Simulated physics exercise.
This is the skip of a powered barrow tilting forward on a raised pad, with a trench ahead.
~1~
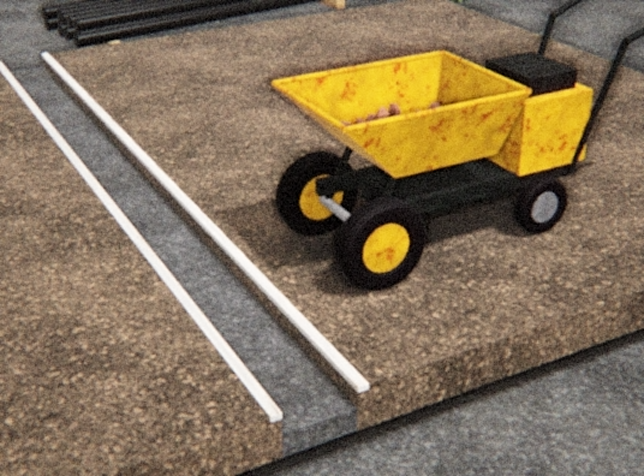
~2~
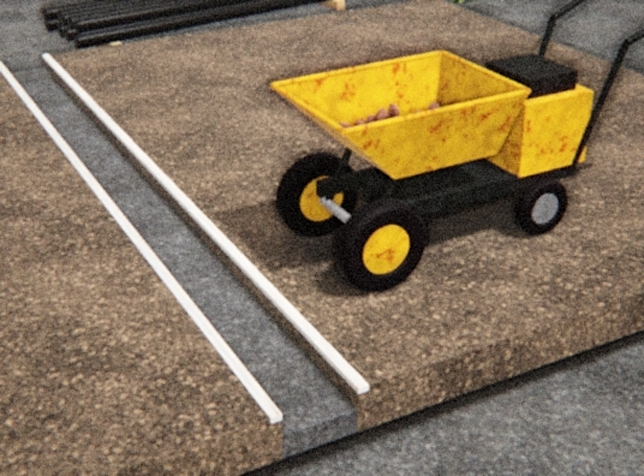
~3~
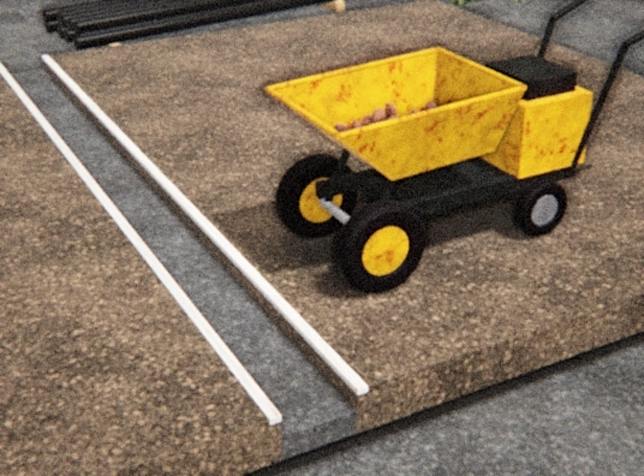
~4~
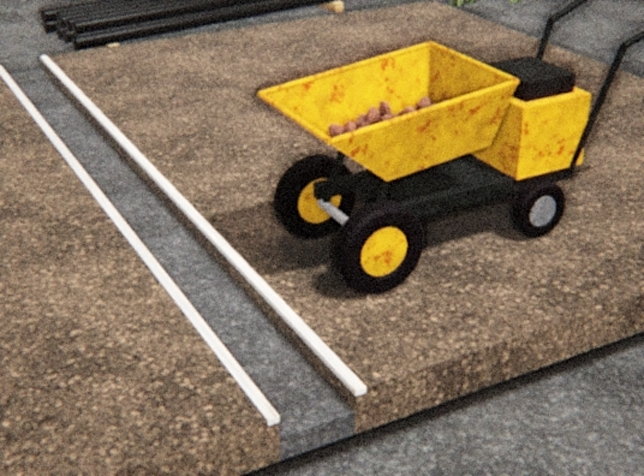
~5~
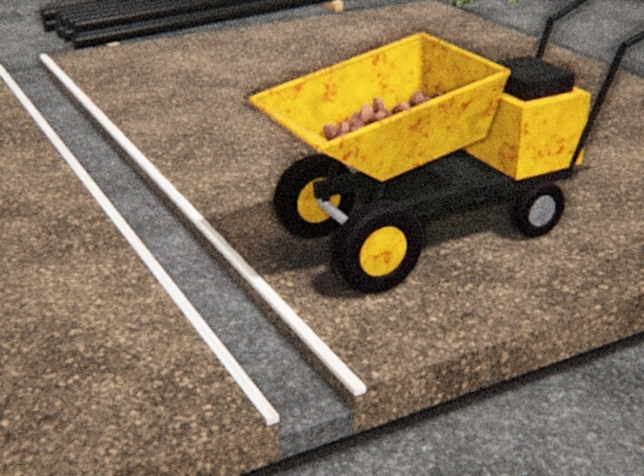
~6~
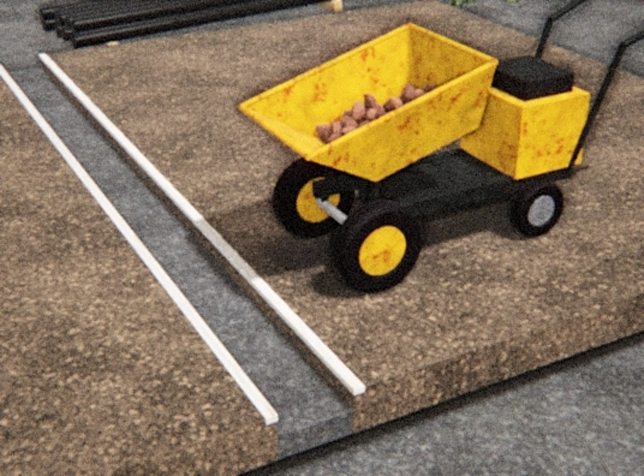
A yellow skip holding rubble starts level, then tilts forward toward the left.
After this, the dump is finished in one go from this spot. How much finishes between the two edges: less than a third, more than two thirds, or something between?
The trench ends with over two thirds of it.
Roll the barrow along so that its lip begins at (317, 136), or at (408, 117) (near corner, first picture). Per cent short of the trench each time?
First some 0, then 20 per cent.
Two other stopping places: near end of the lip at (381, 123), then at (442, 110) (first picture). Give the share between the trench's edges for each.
In turn 100 and 30 in a hundred.
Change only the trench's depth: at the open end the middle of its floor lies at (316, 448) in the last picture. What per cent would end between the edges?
Near 90 %.
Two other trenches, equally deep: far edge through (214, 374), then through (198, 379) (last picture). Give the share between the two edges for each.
Near 100 % and 100 %.
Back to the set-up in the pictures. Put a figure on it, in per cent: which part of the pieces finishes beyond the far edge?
It comes to 15 per cent or so.
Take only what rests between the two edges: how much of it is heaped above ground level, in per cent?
Close to 25 per cent.
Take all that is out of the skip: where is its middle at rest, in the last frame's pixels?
Near (206, 304).
Shortly afterwards, skip tipped steeply; the whole lot in the skip.
Next, skip tipped right over; near two thirds in the skip; near a quarter in or heaped over the trench; only a few beyond it.
Some moments later, skip tipped right over; a little in the skip; the bulk in or heaped over the trench; near a quarter beyond it.
In the end, skip tipped right over; a little in the skip; the bulk in or heaped over the trench; near a quarter beyond it.
